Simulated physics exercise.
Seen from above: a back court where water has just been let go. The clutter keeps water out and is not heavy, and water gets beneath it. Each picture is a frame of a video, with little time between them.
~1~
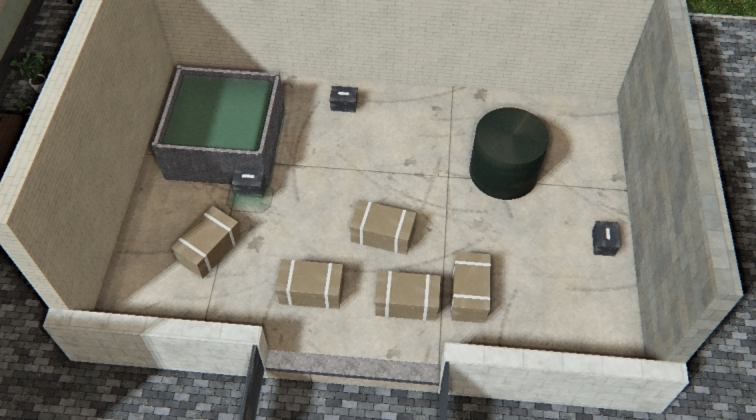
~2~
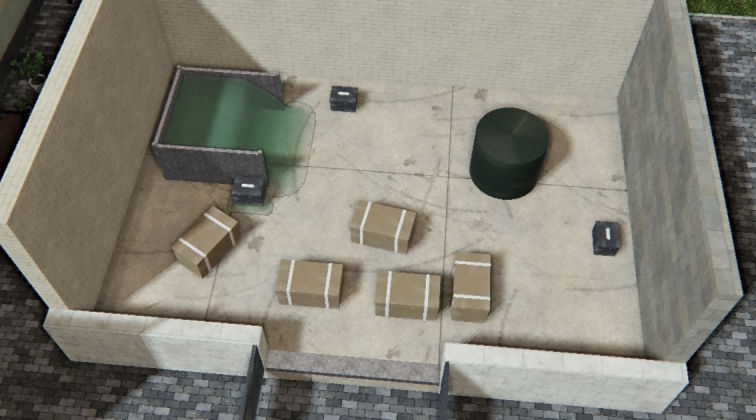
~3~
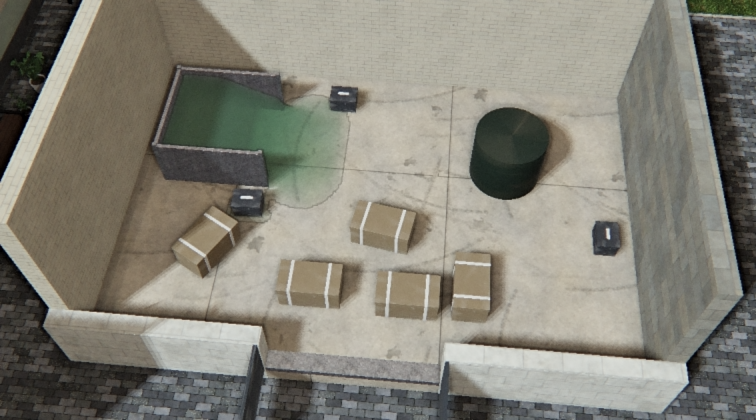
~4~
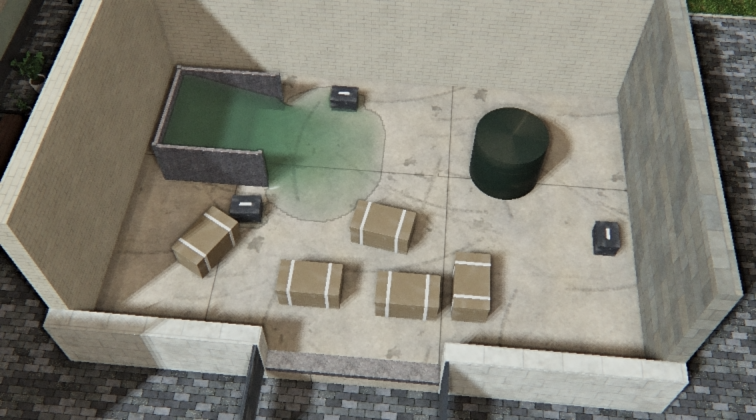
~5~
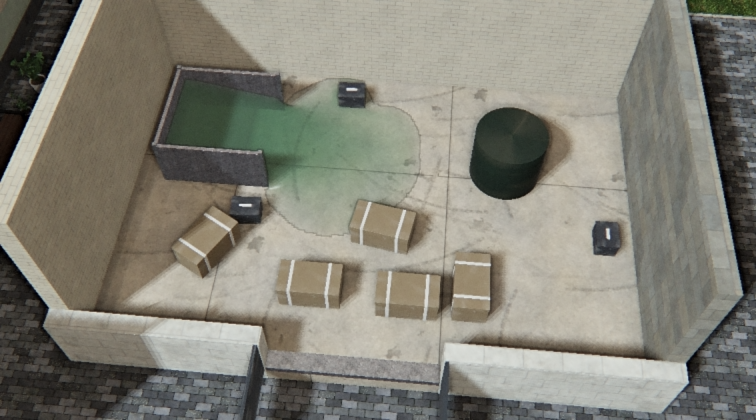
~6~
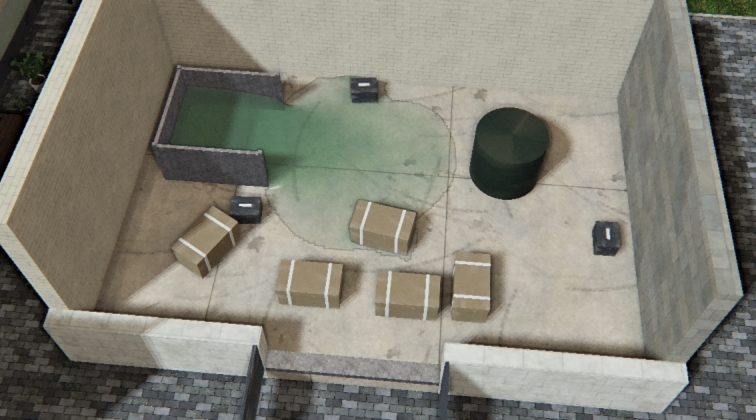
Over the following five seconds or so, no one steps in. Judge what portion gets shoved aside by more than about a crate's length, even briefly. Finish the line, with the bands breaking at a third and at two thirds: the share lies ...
The share lies between a third and two thirds.
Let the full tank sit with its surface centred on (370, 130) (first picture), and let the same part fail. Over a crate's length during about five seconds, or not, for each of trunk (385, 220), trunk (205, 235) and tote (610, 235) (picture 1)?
First never went far, then never went far, then displaced far.
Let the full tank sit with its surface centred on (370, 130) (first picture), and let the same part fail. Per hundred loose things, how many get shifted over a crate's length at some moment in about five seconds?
Roughly 50 %.
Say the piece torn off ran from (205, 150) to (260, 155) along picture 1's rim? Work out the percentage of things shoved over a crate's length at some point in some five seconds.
Around 50 per cent.
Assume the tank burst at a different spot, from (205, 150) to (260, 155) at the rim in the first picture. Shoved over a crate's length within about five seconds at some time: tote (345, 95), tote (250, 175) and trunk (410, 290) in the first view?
Fell short, went past that, went past that.
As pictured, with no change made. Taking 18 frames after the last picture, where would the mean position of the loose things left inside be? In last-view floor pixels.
In the last view, somewhere about (430, 271).
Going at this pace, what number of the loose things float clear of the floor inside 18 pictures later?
4.
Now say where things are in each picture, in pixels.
The first frame shows a tote at (248, 177) rests on the ground; a tote at (344, 94), on the bottom; 0 of 8 have shifted.
The second frame shows a tote at (248, 186) rests on the ground, close to its start; a tote at (344, 94), on the bottom; 1 of 8 have shifted.
The third frame shows a tote at (247, 198) rests on the ground, close to its start; a tote at (344, 94), on the bottom; 1 of 8 have shifted.
The fourth frame shows a tote at (246, 204), on the bottom, a stride from its start; a tote at (344, 93) rests on the ground; 1 of 8 have shifted.
The fifth frame shows a tote at (245, 205), on the bottom, a stride from its start; a tote at (352, 90) rests on the ground, close to its start; 2 of 8 have shifted.
The sixth frame shows a tote at (245, 205), on the bottom, a stride from its start; a tote at (364, 85) rests on the ground, a stride from its start; 2 of 8 have shifted.
A moment on, 1 of 8 are well off their spots; 1 afloat.
Next, 2 of 8 are well off their spots; 2 afloat.
Later, 4 of 8 are well off their spots; 4 afloat.
In the end, 5 of 8 are well off their spots, and 5 have been at some point; 4 afloat.
